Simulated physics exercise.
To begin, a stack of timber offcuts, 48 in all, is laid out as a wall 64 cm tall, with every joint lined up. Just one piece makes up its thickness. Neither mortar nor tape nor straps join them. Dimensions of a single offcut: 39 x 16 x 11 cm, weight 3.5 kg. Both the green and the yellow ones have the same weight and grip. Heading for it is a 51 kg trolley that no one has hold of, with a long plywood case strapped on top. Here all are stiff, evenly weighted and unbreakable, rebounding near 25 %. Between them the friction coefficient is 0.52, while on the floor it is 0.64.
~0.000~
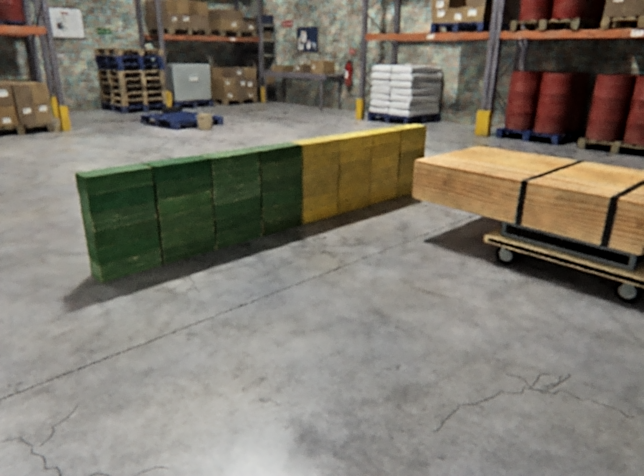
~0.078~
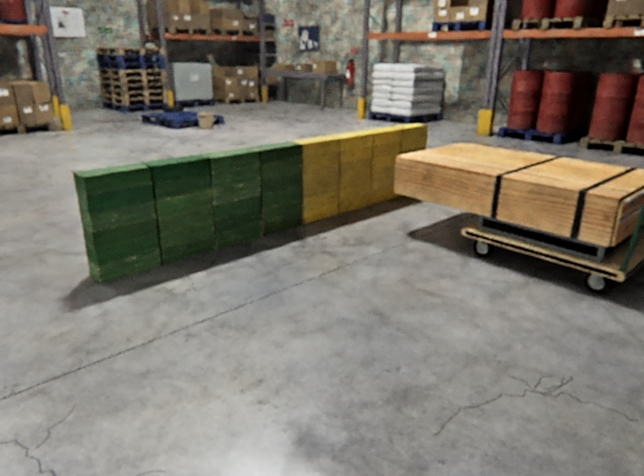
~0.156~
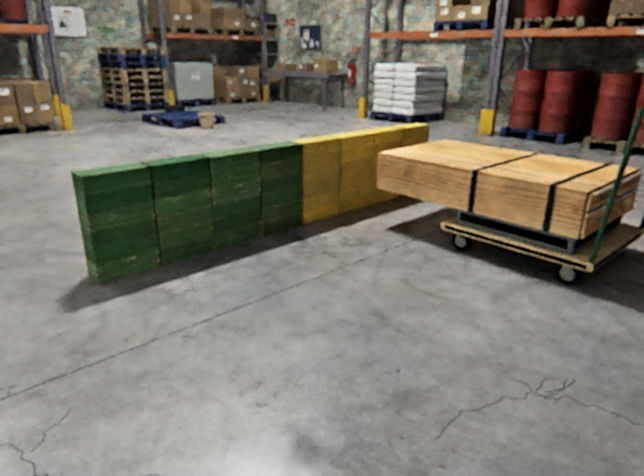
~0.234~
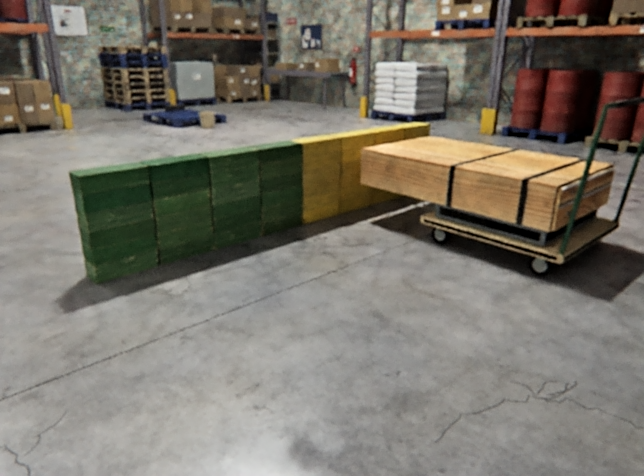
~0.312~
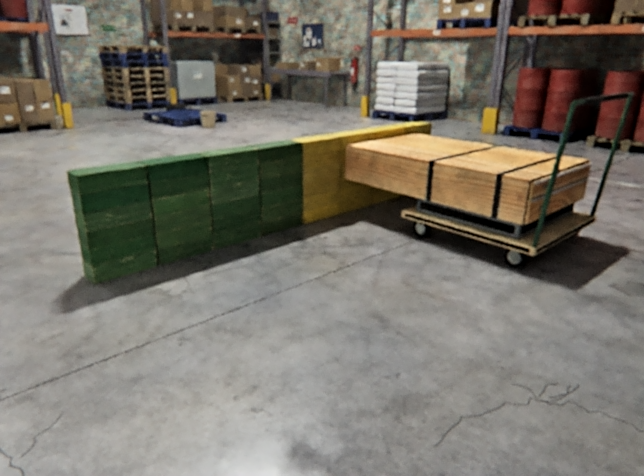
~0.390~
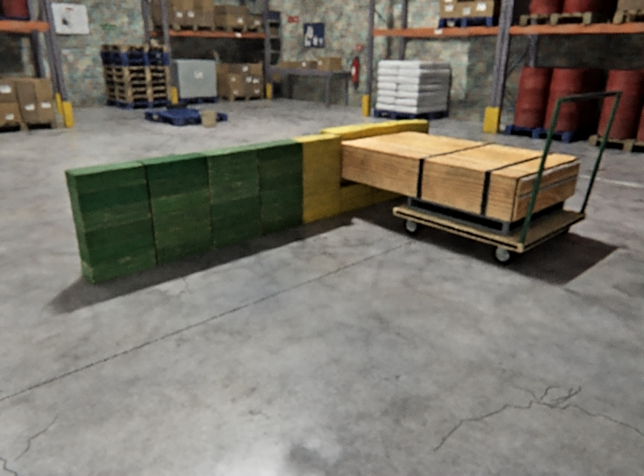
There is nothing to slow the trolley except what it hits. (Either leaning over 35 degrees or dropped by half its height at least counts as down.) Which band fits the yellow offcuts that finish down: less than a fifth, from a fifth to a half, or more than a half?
More than a half.
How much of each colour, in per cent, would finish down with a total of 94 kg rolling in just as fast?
Share down - yellow: 80; green: 0 (per cent).
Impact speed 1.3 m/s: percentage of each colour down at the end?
You'd end up with yellow at 80 per cent down and green at 0 per cent.
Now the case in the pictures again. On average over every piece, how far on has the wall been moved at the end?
About 20 cm on average.
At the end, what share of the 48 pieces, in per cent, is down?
30 per cent.
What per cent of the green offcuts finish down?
The green group finishes with 0% down.
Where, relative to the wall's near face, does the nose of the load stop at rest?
Roughly 70 centimetres past it.
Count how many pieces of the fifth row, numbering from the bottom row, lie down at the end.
I count 3 down there.
After 0.50 s, load 18 cm past the wall's line, still rolling; 3 of the 24 yellow offcuts down (3 of 48 in all colours); top yellow offcut 16° from how it stood, 38 mm lower.
After 0.72 s, load 37 cm past the wall's line, still rolling; 12 of the 24 yellow offcuts down (12 of 48 in all colours); top yellow offcut 23° from how it stood, 36 cm lower.
After 1.28 s, load 71 cm past the wall's line, still rolling; 12 of the 24 yellow offcuts down (12 of 48 in all colours); top yellow offcut 8° from how it stood, 50 cm lower.
In the end (2.4 s), load 72 cm past the wall's line, stopped; 14 of the 24 yellow offcuts down (14 of 48 in all colours); top yellow offcut 53 cm lower; top green offcut unmoved. That is 58 per cent. From the last view, middles, top yellow offcut near (229, 170), top green offcut near (228, 158).
